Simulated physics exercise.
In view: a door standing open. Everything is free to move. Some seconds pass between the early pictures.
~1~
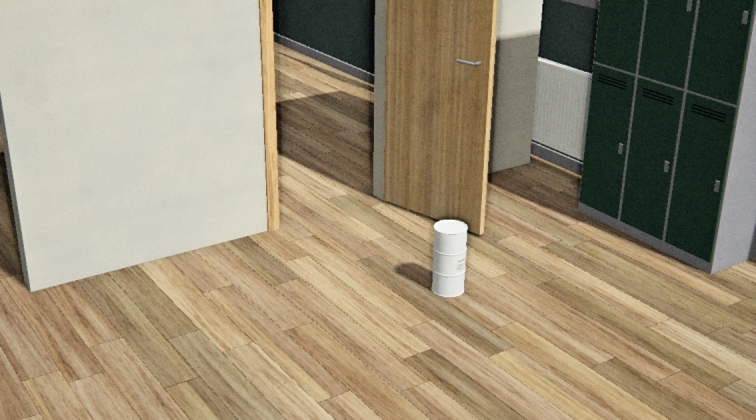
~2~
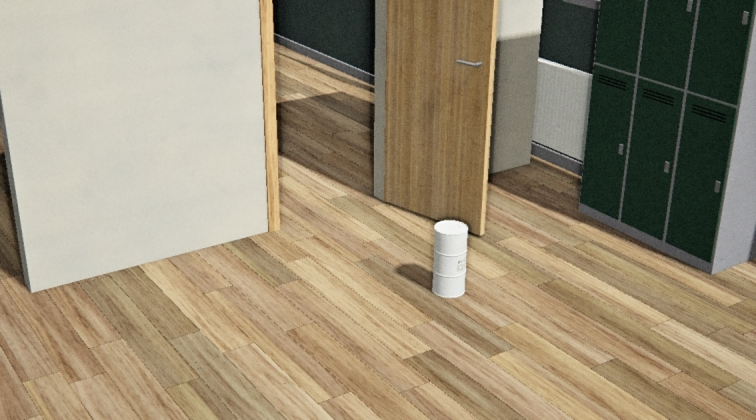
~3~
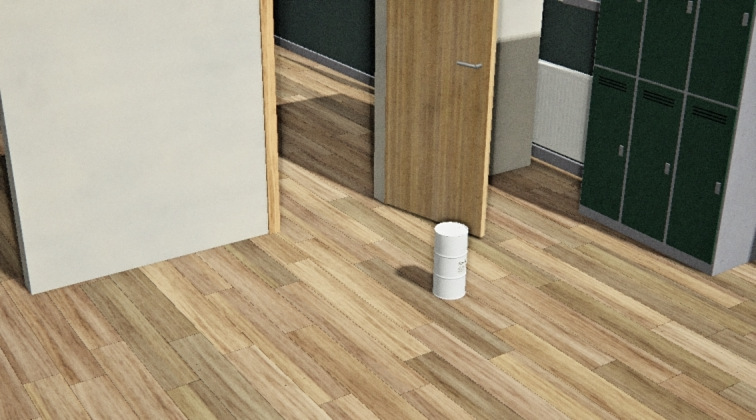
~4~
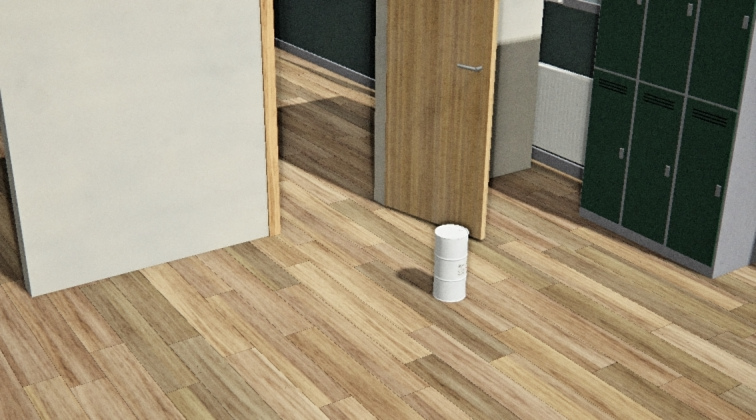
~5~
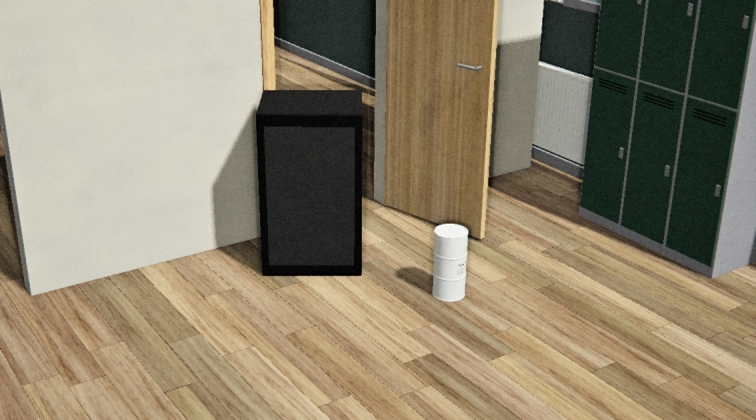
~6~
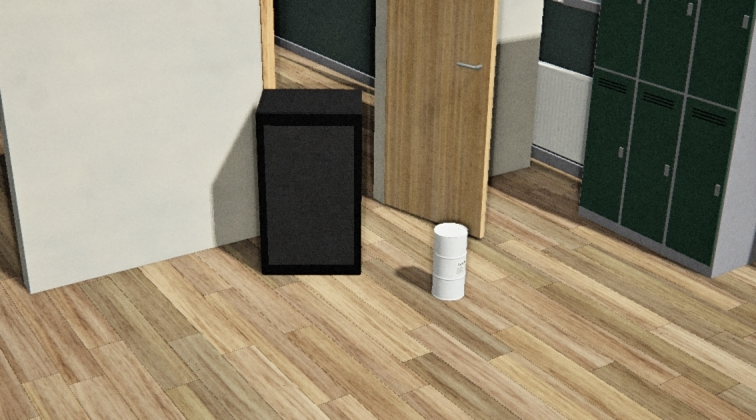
In this clip, a white canister stands on a wooden floor near a wide-open door and green lockers, all staying still. Then a large black box-shaped appliance appears beside the pale wall, left of the canister, and remains motionless.
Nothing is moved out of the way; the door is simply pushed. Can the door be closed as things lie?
Outcome: The door stops short.
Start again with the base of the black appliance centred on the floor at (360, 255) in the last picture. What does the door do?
Then it stops short.
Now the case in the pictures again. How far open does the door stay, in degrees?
Some 45° open.
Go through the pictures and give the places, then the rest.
In the first picture, door wide open and still; white canister (449, 259).
In the second picture, door wide open and still; white canister (450, 259).
In the third picture, door wide open and still; white canister (450, 261).
In the fourth picture, door wide open and still; white canister (450, 263).
In the fifth picture, door wide open and still; white canister (450, 263).
In the sixth picture, door wide open and still; black appliance (312, 182); white canister (449, 262).
Then, 0.70 s past the last view, open by 90°.
Then, 1.20 s past the last view, open by 72°.
Then, 1.60 s past the last view, open by 55°.
Finally, open by 46°; both still in place. Final places as the last picture's camera would see them, black appliance near (312, 182).
